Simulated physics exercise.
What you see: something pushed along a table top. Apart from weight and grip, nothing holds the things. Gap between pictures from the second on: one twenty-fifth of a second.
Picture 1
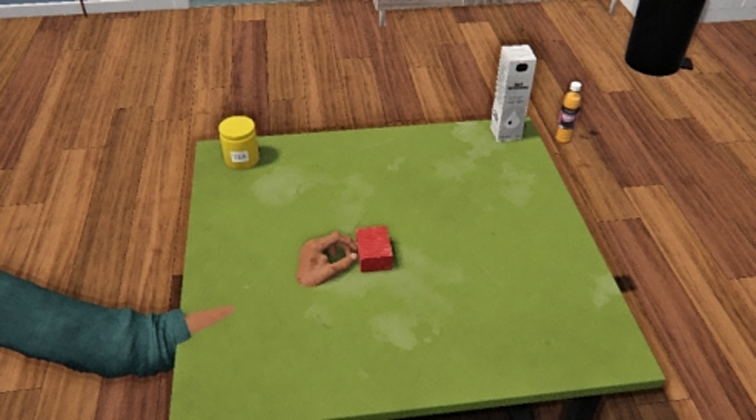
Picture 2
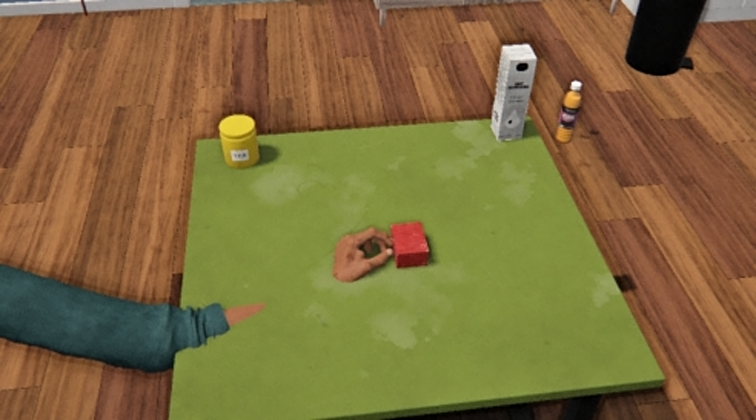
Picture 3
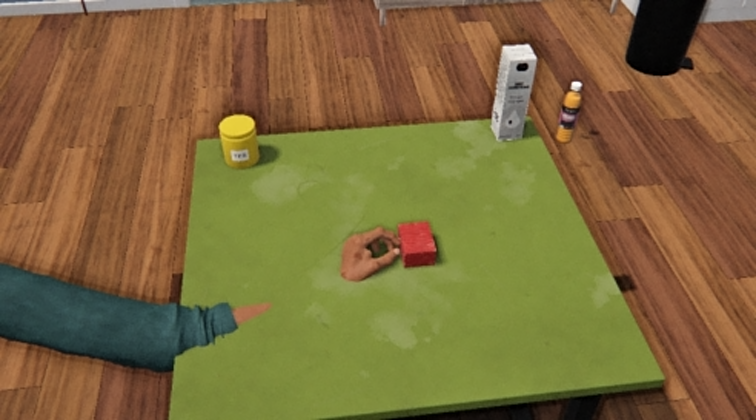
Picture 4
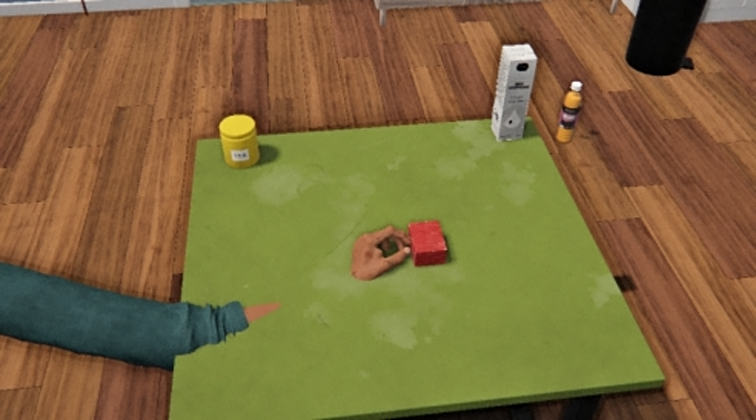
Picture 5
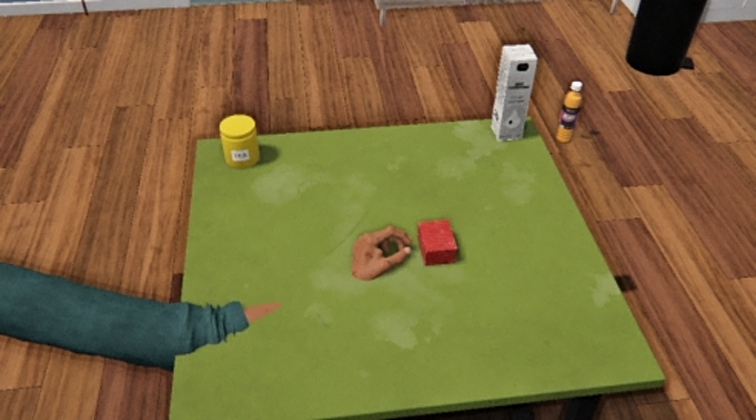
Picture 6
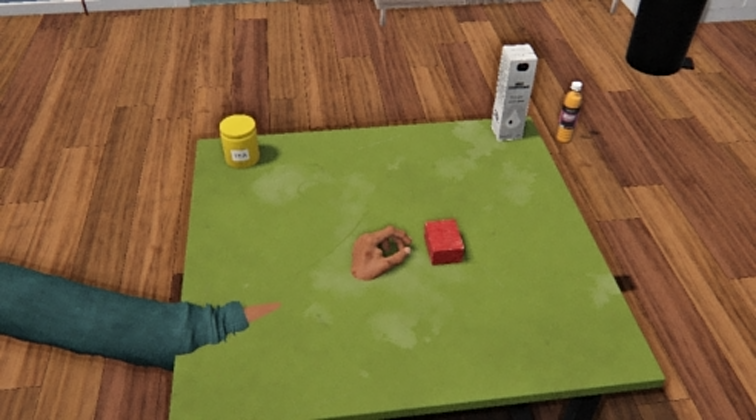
Red block sliding right across a green table top, pushed by a hand, then moving slightly farther as the hand stays still.
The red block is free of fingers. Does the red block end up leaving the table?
No.
Then, 0.10 s on from there, red block shifted a little near (447, 242).
Then, 0.30 s on from there, red block resting near (447, 242).
In the end, moved from the start, red block. At the end, from the last picture's camera, red block near (447, 242).
